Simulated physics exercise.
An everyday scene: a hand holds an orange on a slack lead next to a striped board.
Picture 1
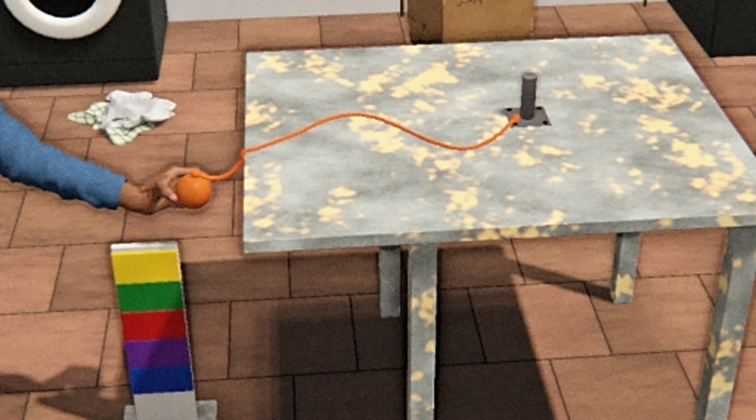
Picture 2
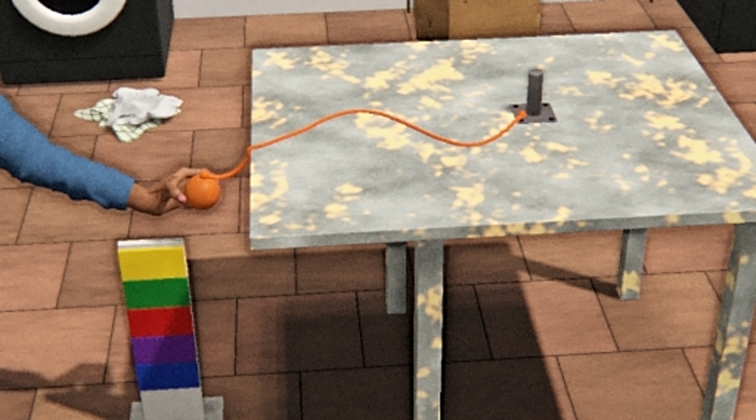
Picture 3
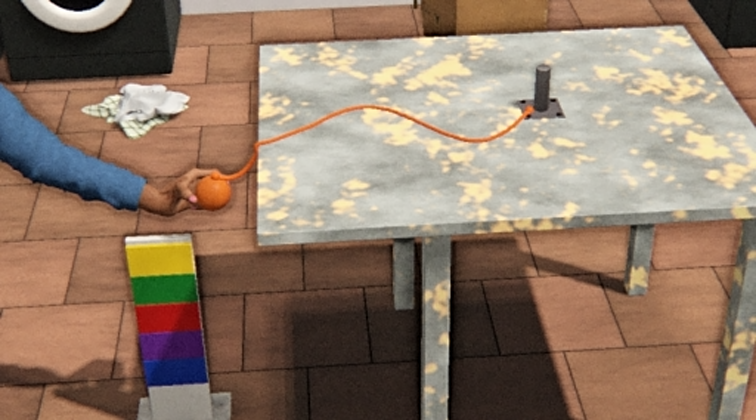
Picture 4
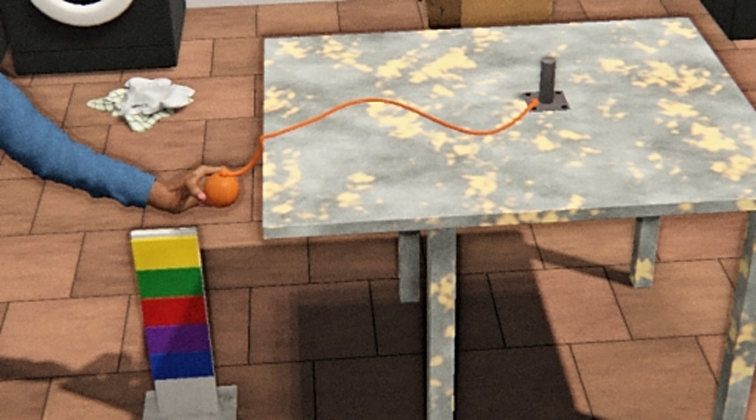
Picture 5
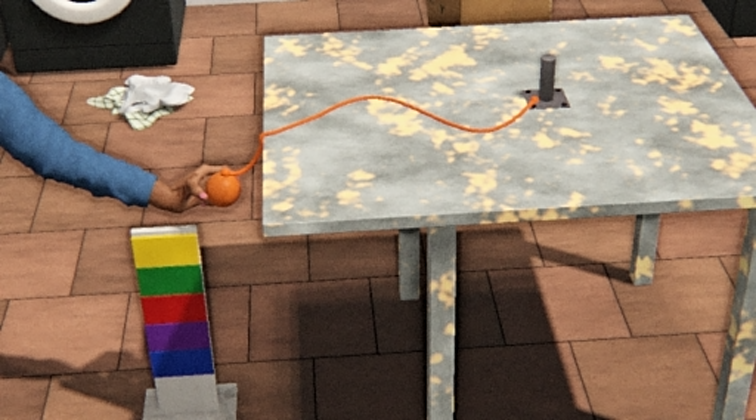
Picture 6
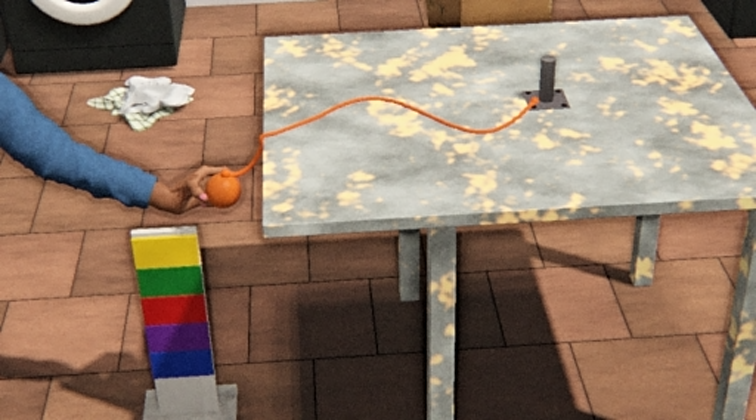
A hand at the end of a blue-sleeved arm holds an orange ball beside the left edge of a grey, yellow-blotched table, seen from slightly above in a room with a brown tiled floor. An orange cord curves across the tabletop to a dark post, with a striped upright board below the hand and crumpled cloth behind. The camera shifts slightly, sliding everything a little rightward together, then steadies while hand, ball and cord stay still.
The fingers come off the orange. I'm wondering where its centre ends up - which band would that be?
That would be the green band.
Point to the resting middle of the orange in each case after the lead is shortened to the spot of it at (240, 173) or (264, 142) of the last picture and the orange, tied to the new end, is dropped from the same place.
(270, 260) and (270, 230).
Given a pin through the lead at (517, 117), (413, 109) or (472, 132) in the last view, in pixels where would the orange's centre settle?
Approximately (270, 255), (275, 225) and (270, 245), respectively.
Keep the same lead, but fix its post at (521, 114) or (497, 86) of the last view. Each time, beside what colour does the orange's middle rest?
First try: Red; second try: Red.
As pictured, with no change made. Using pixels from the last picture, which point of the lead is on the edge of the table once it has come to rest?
It's near (327, 113) in the last picture.
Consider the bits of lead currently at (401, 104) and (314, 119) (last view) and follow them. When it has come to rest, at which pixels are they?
First one close to (349, 121), second close to (264, 152).
A little later, orange near (277, 264); level with green.
Next, orange near (261, 270); level with green.
When it is over, orange near (270, 270); level with green. The lead holds its middle at green.
